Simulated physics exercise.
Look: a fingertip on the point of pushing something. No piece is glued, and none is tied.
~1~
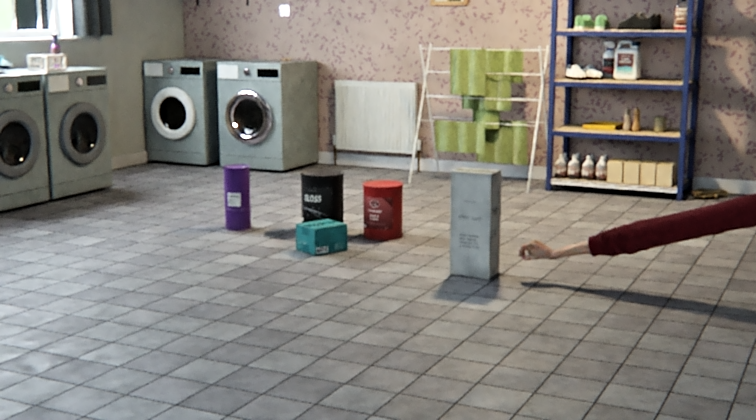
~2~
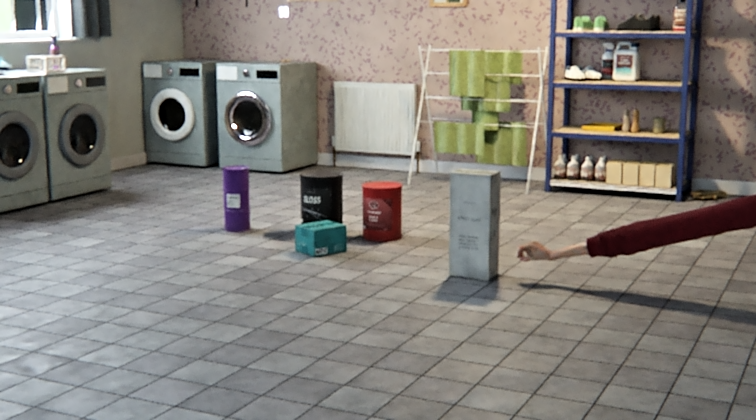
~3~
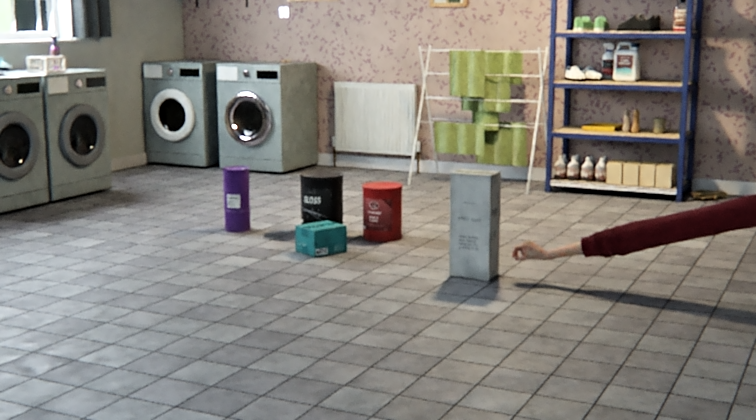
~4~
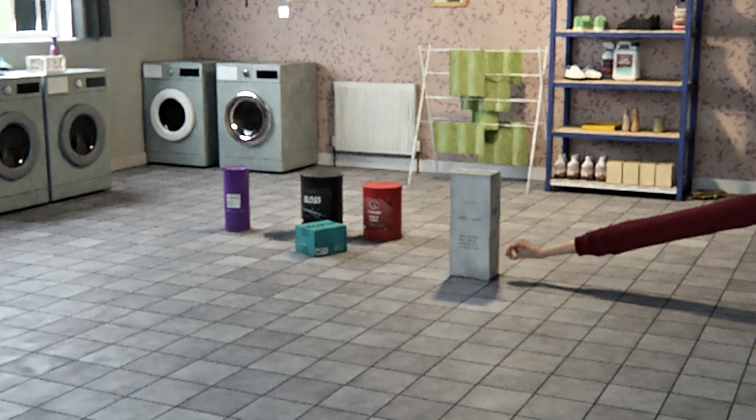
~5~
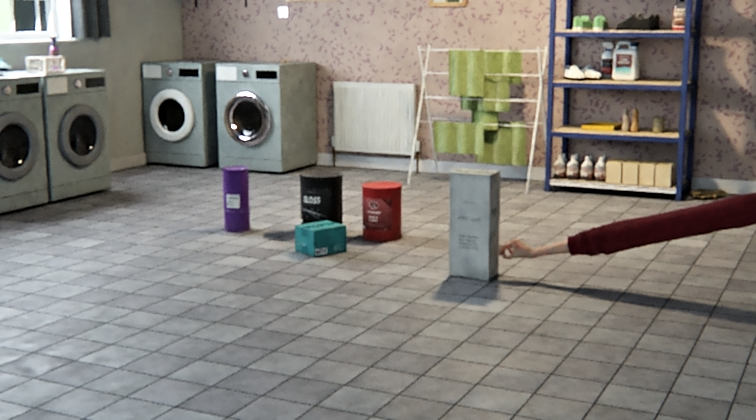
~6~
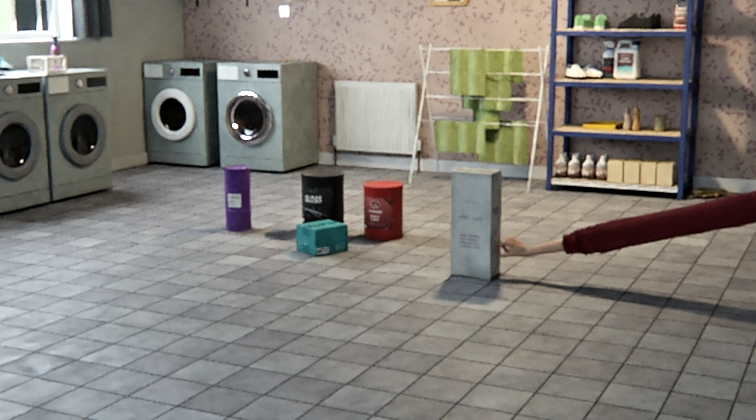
A hand on a red-sleeved arm moved slightly left across the tiled laundry room floor until its fingertip was at the tall gray box, while the purple, black, red and teal containers stayed still.
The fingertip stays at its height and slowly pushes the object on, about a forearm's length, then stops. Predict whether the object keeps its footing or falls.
It keeps its balance.
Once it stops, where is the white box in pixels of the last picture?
It ends up near (411, 217).
Then, 0.20 s on from there, white box shifted a little near (464, 221).
Then, 0.50 s on from there, white box shifted about its own width near (446, 220).
Then, 0.70 s on from there, white box shifted about its own width near (434, 219).
Then, 1.00 s on from there, white box shifted about its own width near (416, 217).
In the end, moved from the start, white box. At the end, from the last picture's camera, white box near (410, 217).
